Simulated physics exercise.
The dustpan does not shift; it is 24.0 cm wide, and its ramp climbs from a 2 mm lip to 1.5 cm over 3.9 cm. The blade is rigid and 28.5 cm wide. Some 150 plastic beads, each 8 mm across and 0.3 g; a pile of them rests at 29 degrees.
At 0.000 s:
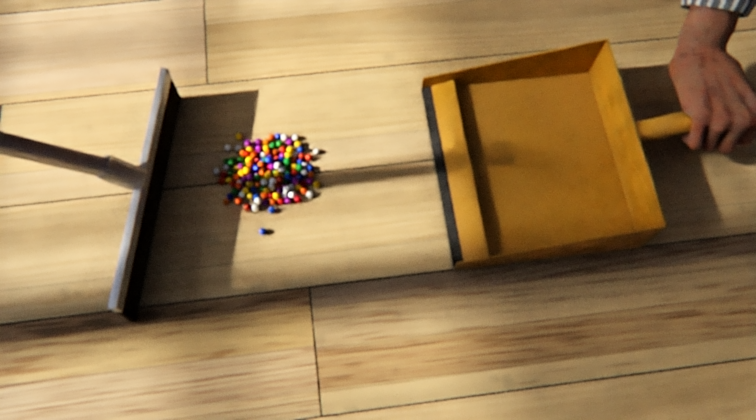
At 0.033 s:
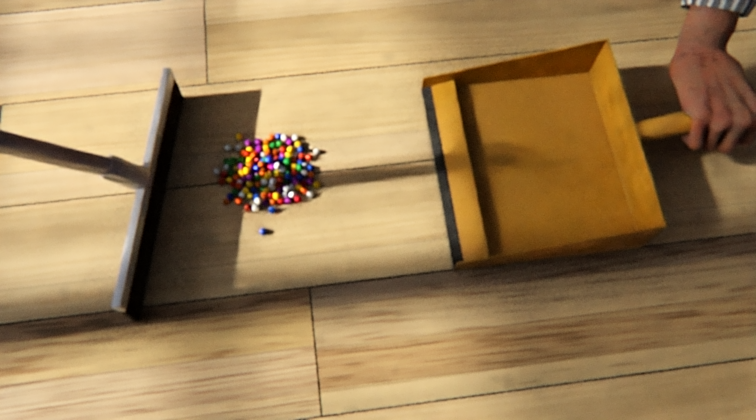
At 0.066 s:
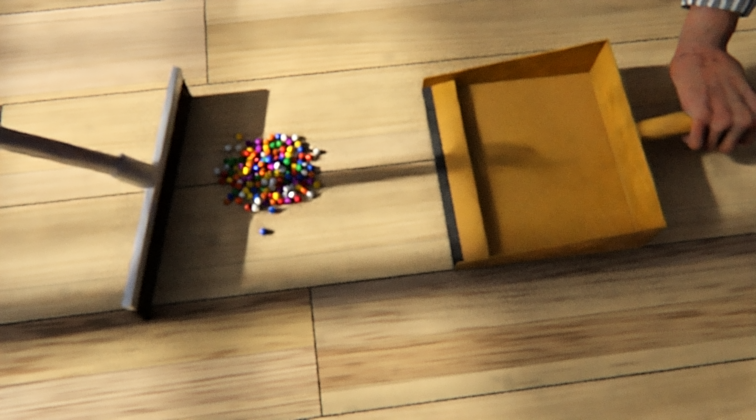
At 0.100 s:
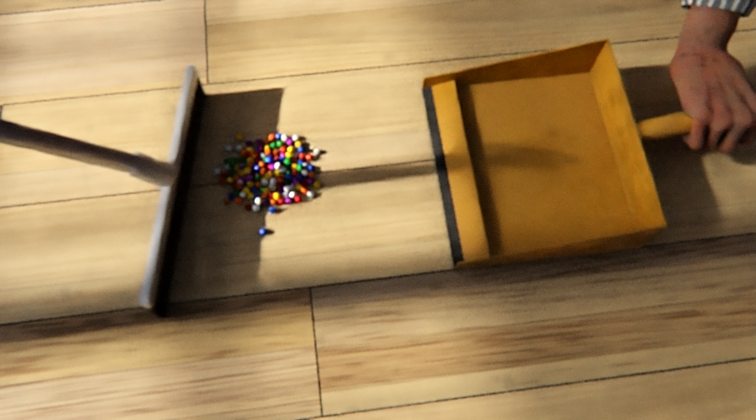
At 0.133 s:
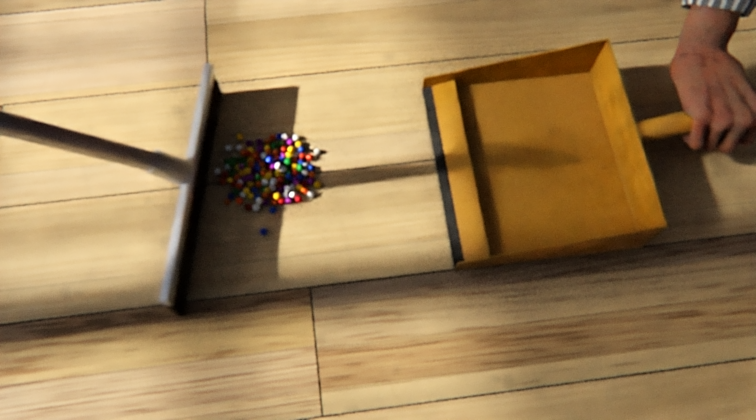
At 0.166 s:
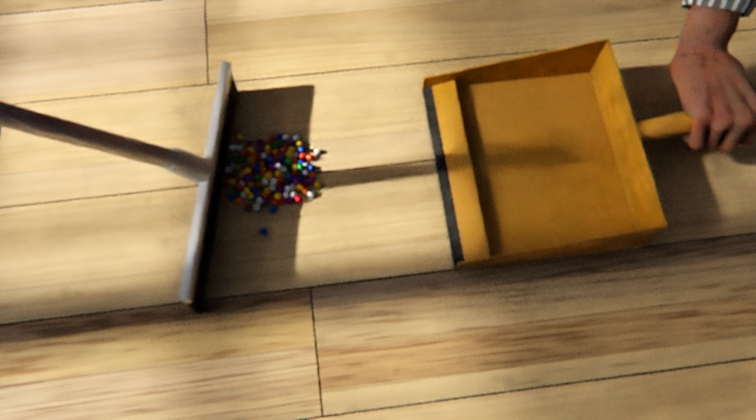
A broom-like blade sliding right across a wooden floor to the edge of a colourful bead pile, while a hand holds a yellow dustpan still.
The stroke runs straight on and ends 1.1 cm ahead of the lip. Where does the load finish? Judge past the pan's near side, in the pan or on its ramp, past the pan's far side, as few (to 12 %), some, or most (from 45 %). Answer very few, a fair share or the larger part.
Near side: Very few, pan: A fair share, far side: Very few.
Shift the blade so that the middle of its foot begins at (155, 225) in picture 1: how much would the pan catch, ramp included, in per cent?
Some 20 per cent.
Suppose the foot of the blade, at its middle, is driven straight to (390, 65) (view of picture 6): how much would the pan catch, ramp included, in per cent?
Some 0 per cent.
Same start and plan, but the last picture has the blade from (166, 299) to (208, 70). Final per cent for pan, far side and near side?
Pan 10, far 5, near 5.
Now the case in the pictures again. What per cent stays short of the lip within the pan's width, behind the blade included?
Some 75 per cent.
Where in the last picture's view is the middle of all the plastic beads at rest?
Around (432, 165).
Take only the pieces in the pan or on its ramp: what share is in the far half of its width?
Some 70 per cent.
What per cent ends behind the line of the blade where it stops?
Roughly 0 per cent.
After 0.36 s, middle of the blade 14 cm from the lip; 0 % over the lip, far side 0 %, near side 0 %.
Then, at 0.48 s, middle of the blade 7 cm from the lip; 0 % over the lip, far side 5 %, near side 0 %.
After 0.74 s, middle of the blade 4 cm from the lip; 15 % over the lip, far side 5 %, near side 5 %.
By 1.4 s all is still; near side 5 %, pan 15 %, far side 5 %, in front of the lip or behind the blade 75 %.
